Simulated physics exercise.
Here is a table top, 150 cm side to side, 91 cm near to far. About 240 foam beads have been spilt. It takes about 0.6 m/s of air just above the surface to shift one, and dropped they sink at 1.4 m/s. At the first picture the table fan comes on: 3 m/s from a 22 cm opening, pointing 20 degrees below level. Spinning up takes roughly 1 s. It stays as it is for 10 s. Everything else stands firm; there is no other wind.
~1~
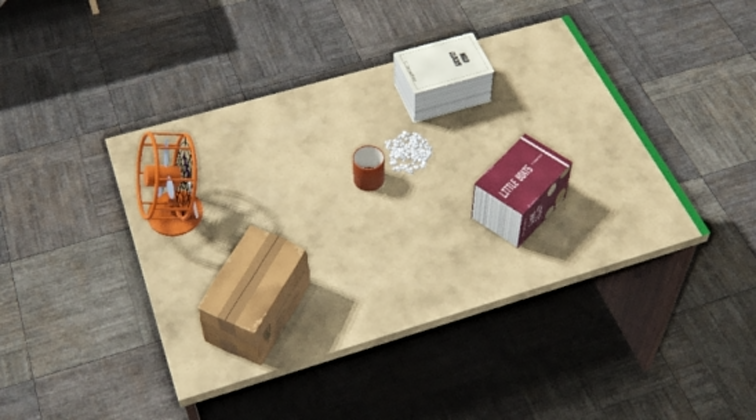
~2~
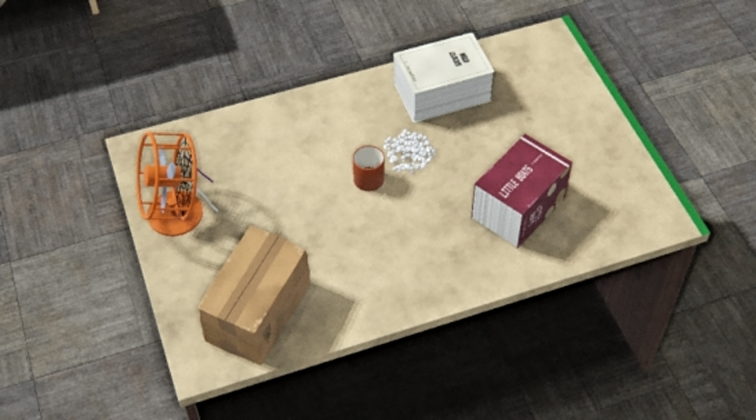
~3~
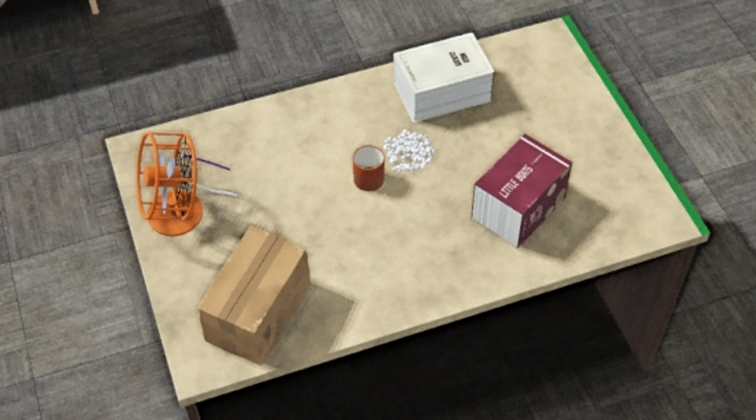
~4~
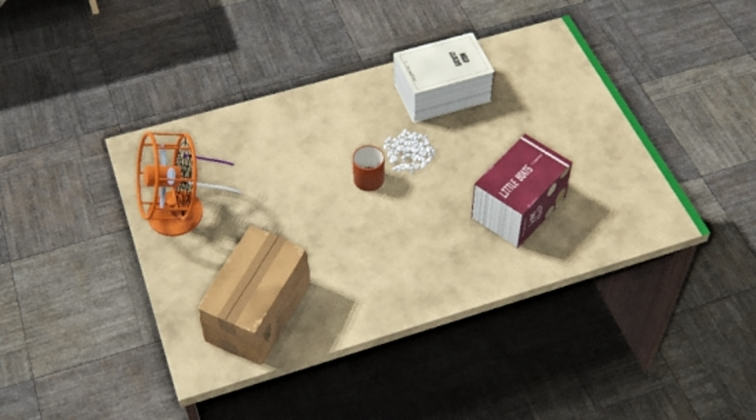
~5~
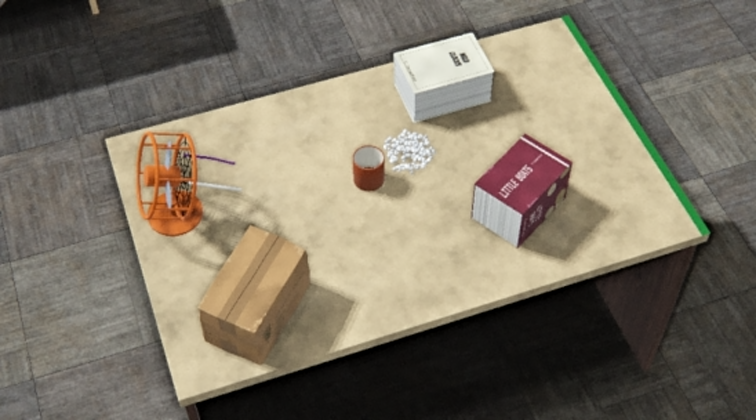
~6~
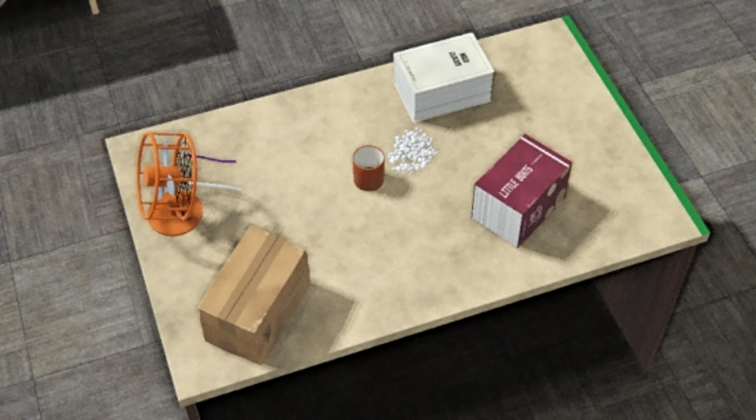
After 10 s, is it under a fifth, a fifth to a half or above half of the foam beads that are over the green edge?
Of the foam beads, above half end over the green edge.
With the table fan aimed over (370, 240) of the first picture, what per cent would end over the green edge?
In that case some 60 per cent.
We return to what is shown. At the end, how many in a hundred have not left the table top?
Some 1 per cent.
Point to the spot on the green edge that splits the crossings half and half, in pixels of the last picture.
Near (608, 76).
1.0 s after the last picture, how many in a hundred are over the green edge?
About 40 %.
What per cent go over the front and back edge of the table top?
About 0 % front, 0 % back.
Then, 1.0 s after the last picture the count stands so, 35 % are over the green edge; the middle of those still in play is near (416, 157).
Then, 2.2 s after the last picture the count stands so, 71 % are over the green edge; the middle of those still in play is near (409, 158).
Then, 4.6 s after the last picture the count stands so, 92 % are over the green edge.
Then, 9.1 s after the last picture, at the end, 99 % are over the green edge.
